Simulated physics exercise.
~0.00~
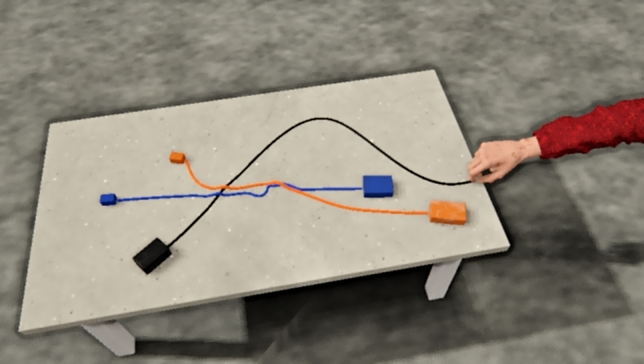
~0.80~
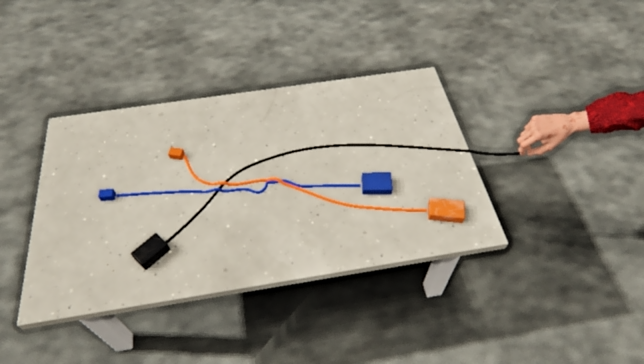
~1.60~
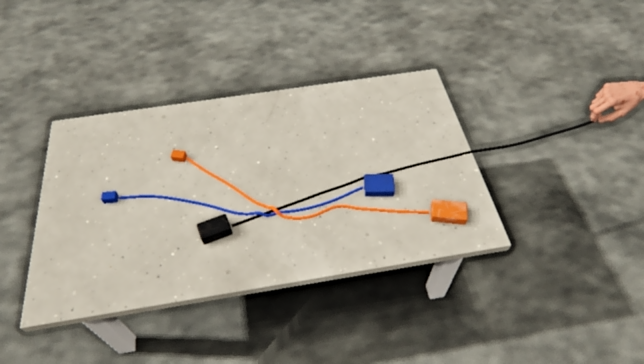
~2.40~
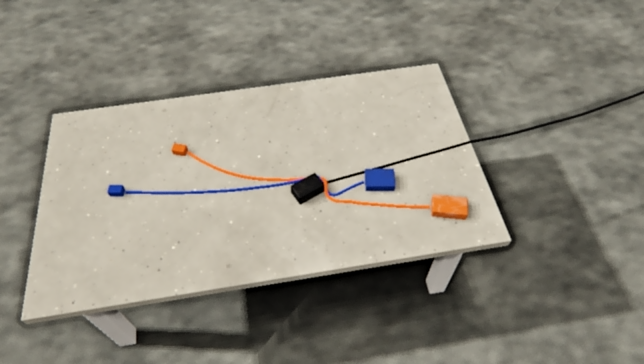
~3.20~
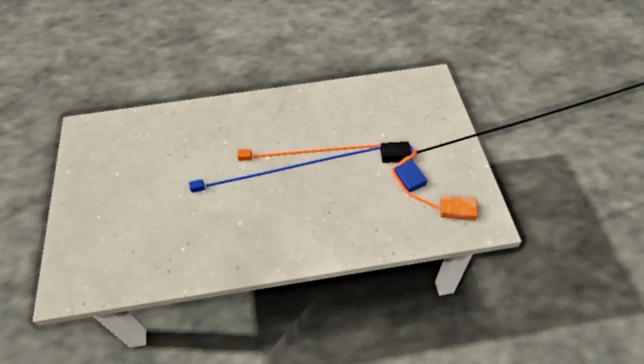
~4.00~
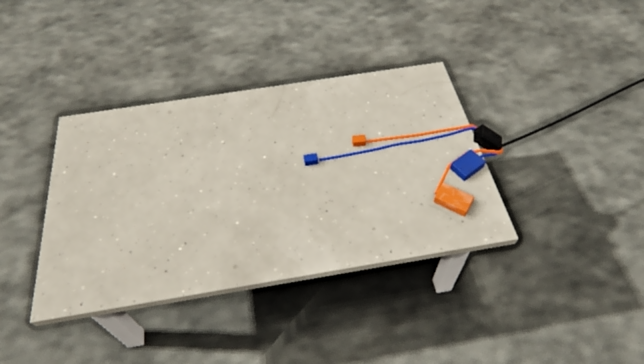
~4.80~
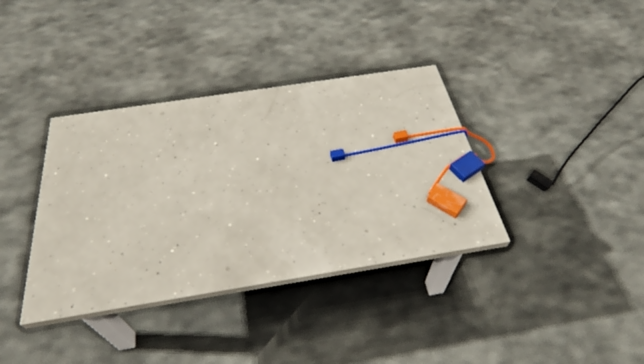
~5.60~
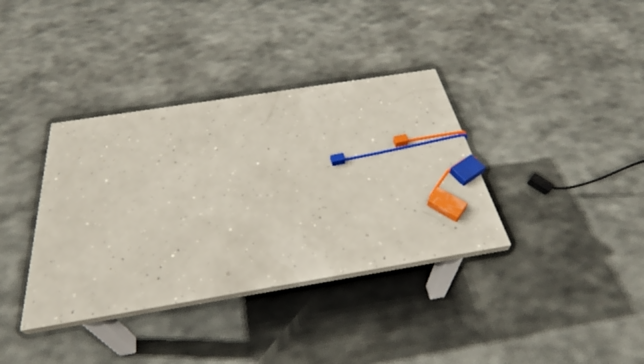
On a table, a hand pulls a black cable rightwards, dragging tangled cables until its charger falls off.
